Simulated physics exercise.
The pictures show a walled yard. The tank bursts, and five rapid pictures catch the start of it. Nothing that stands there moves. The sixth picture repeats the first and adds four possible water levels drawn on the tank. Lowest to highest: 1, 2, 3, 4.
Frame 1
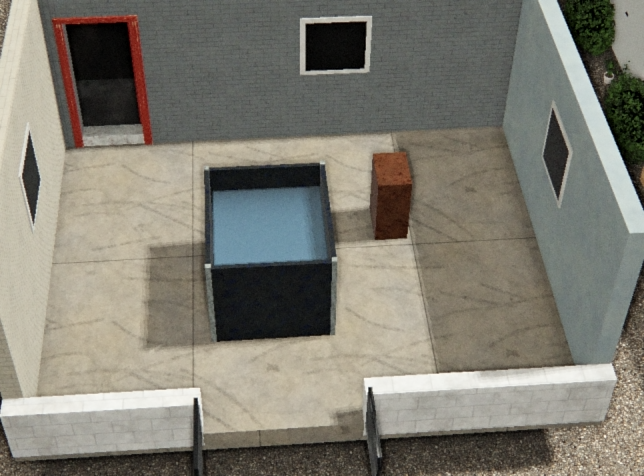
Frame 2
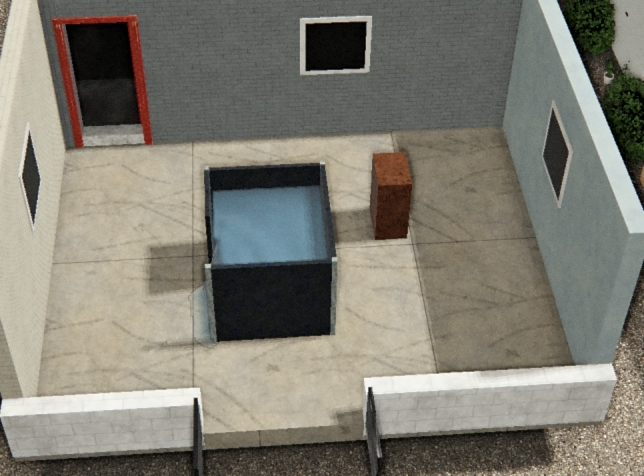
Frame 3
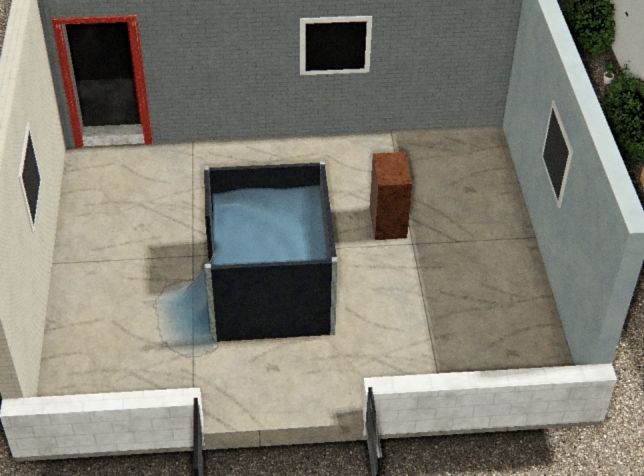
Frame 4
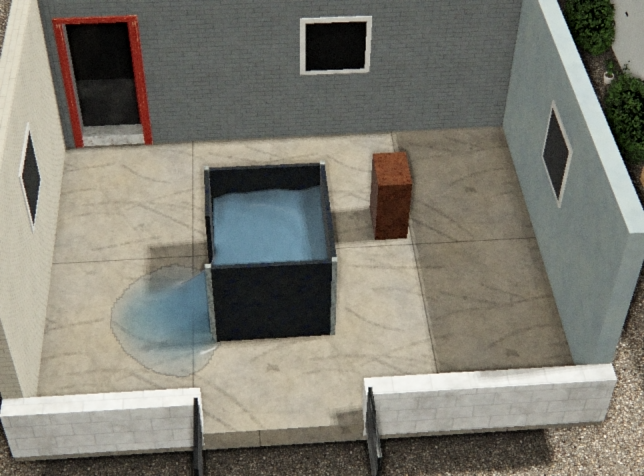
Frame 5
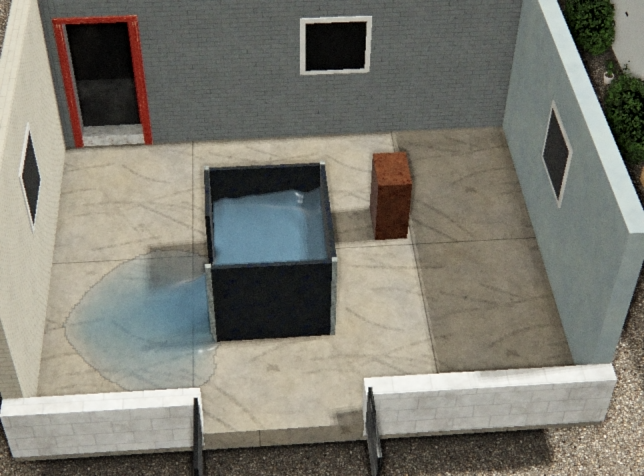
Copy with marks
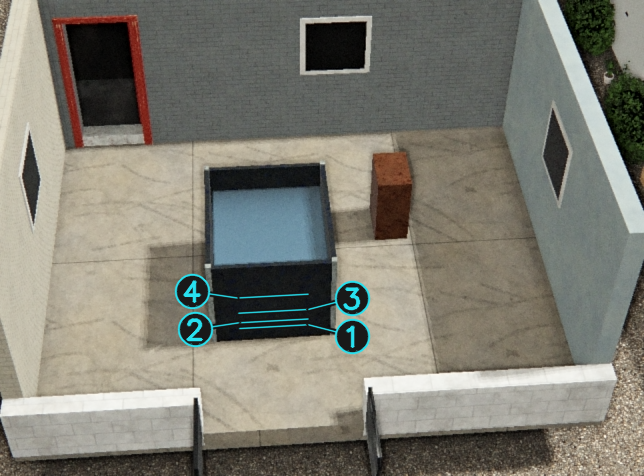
The clip opens on a walled yard with a red doorway, a brown block and a dark tank of still blue water. Water begins pouring from the tank's left side, then fans out across the pale floor in a widening puddle toward the left wall, while the water inside ripples and sinks slightly.
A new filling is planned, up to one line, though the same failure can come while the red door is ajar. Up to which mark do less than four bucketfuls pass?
4 is the one.
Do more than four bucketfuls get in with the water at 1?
No.
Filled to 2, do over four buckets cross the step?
No, that is safe.
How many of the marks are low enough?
All four.
On the marked copy, 1 at (273, 326); 2 at (273, 320); 3 at (273, 311); 4 at (273, 296); from the bottom up 1, 2, 3, 4.
With 1, nothing gets over.
With 2, nothing gets over.
With 3, nothing gets over.
With 4, a bucket or two gets in.
